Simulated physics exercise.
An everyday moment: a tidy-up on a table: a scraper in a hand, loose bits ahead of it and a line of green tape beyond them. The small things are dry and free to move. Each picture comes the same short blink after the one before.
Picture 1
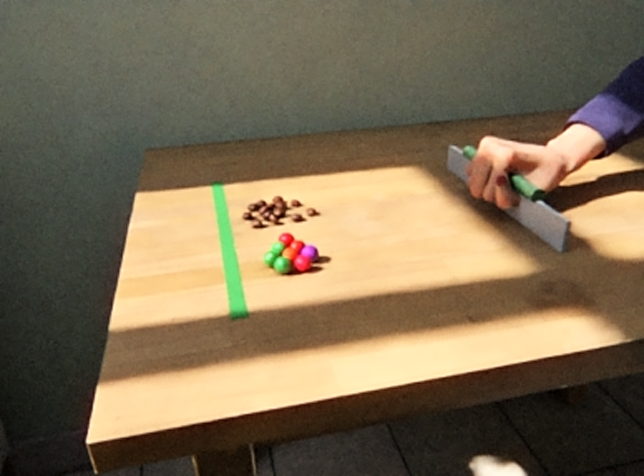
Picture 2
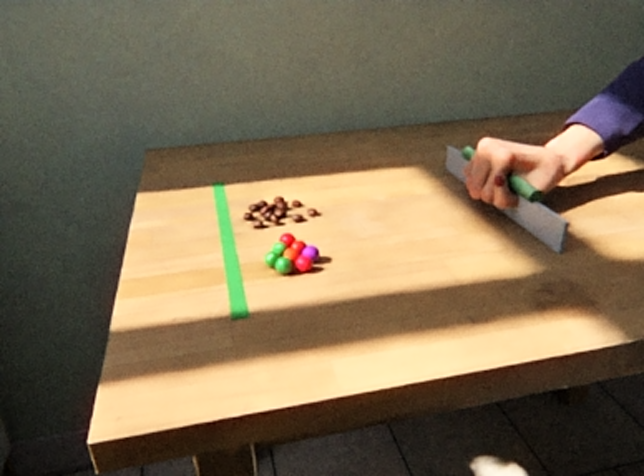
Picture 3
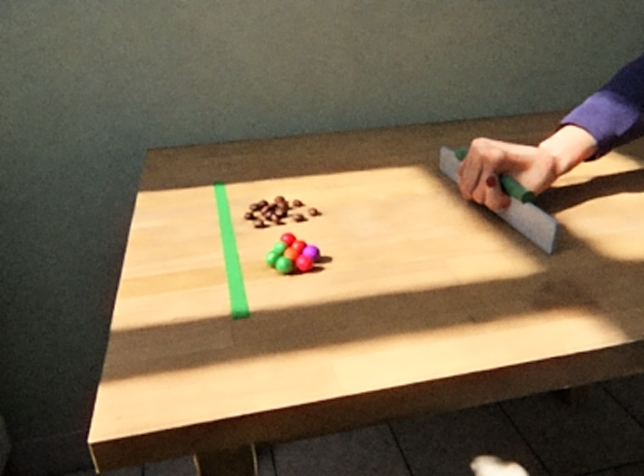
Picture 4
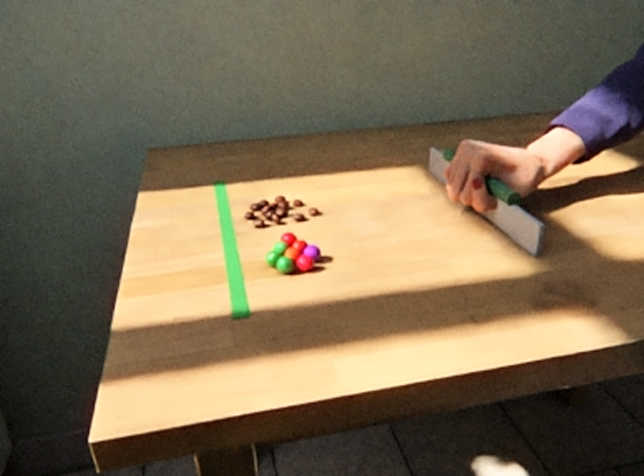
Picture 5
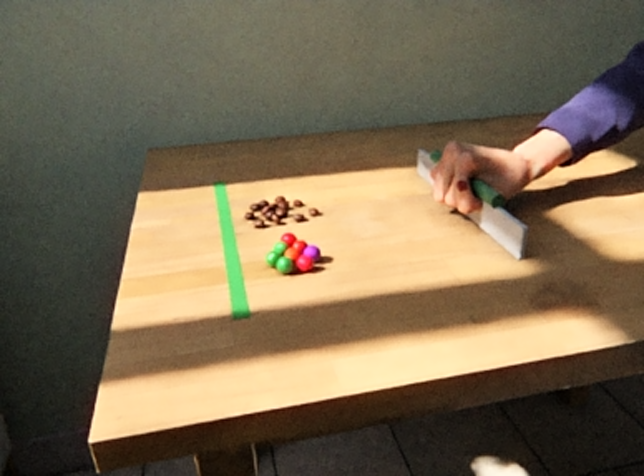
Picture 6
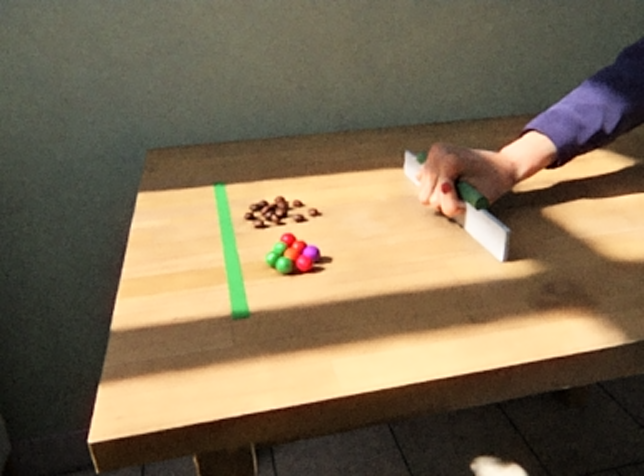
A hand slides a scraper a short way left across a table holding two small piles.
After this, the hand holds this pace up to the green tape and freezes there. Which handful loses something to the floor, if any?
The near handful sends some to the floor and the far handful keeps clear of the drop.
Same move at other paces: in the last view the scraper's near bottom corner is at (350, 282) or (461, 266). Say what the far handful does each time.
In the first try it sends some to the floor; in the second it stays on top.
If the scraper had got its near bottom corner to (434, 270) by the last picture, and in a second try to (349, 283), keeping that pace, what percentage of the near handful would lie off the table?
About 100 and 100 per cent.
Then, 0.46 s later than the last frame, scraper still moving, near (332, 196); near handful all on the table, its front near (273, 259); far handful all on the table, its front near (249, 216).
Then, 0.93 s later than the last frame, scraper stopped at the green tape; near handful all on the table, its front near (174, 270); far handful all on the table, its front near (179, 224).
Then, 1.21 s later than the last frame, scraper stopped at the green tape; near handful about a tenth over the edge; far handful all on the table, its front near (178, 224).
When it is over, scraper stopped at the green tape; near handful every one over the edge; far handful all on the table, its front near (178, 224).
